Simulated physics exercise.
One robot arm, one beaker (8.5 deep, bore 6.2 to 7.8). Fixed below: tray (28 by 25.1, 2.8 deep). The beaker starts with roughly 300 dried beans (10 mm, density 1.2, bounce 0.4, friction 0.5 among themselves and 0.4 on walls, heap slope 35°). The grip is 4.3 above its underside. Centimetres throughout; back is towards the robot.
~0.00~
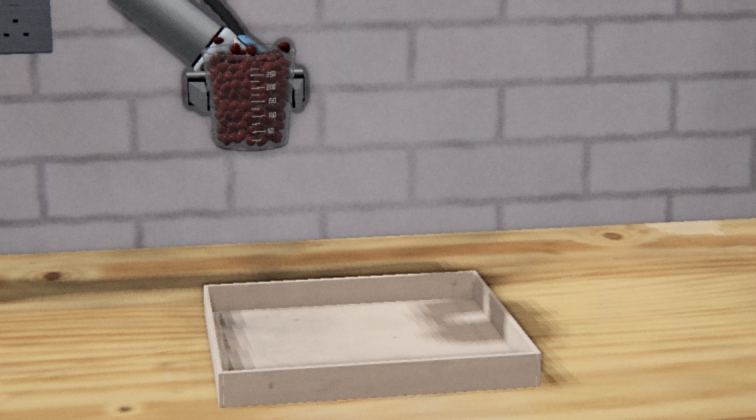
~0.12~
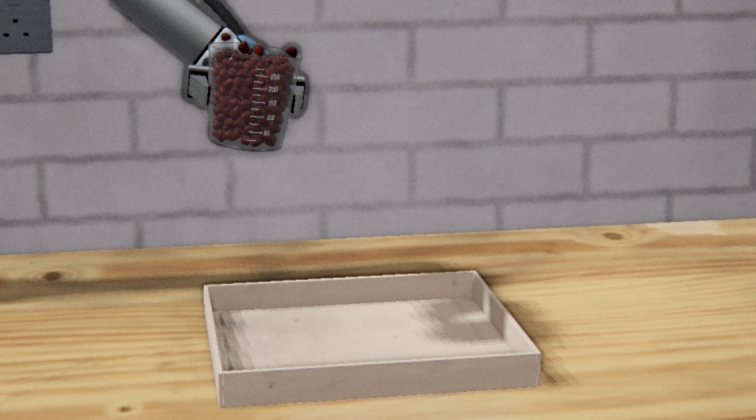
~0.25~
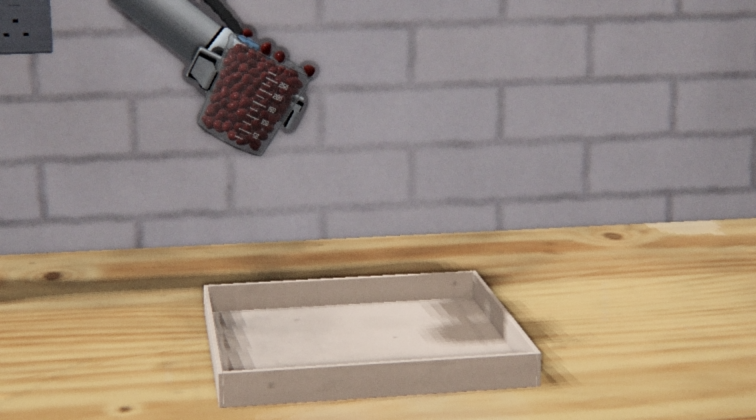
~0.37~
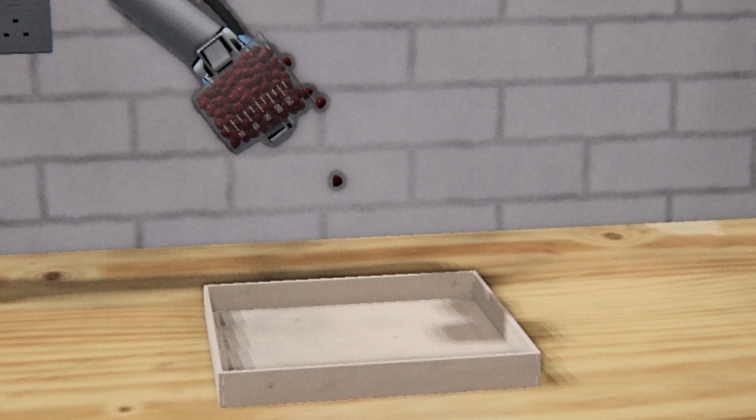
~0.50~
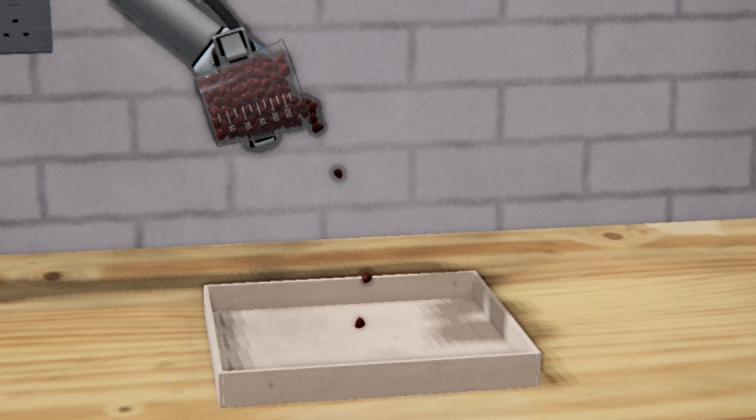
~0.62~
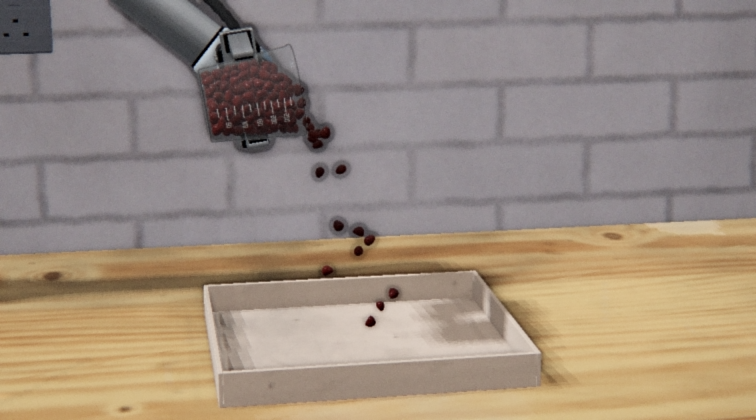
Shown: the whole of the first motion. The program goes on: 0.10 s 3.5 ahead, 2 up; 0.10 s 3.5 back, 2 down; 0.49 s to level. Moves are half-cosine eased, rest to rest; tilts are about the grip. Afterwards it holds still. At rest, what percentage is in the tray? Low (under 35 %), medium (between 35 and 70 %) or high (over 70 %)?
A high share, over 70 %, ends in the tray.
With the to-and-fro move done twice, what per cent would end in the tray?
Then about 95 per cent.
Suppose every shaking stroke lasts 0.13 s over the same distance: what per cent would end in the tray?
Then about 65 per cent.
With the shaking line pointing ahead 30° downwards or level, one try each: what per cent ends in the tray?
About 45 and 75 per cent.
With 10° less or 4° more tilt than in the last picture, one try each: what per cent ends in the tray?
About 75 and 95 per cent.
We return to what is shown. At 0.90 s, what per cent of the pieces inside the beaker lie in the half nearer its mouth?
Some 100 per cent.
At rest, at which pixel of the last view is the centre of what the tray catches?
Around (440, 333).
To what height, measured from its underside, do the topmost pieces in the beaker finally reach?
About 3.0 cm.
After 0.90 s, tilted 77° forward, highest piece 25 above the table; 34 in the beaker, 20 in the tray, 241 in flight or on a rim.
After 1.17 s, tilted 15° forward, highest piece 25 above the table; 260 in the tray, 28 in the beaker, 6 on the table or floor, 1 in flight or on a rim.
After 1.51 s, level, highest piece 23 above the table; 261 in the tray, 28 in the beaker, 6 on the table or floor.
After 2.56 s, level, highest piece 23 above the table; 261 in the tray, 28 in the beaker, 6 on the table or floor.
At rest, 261 in the tray, 28 in the beaker, 6 on the table or floor. That is 88 % in the tray.
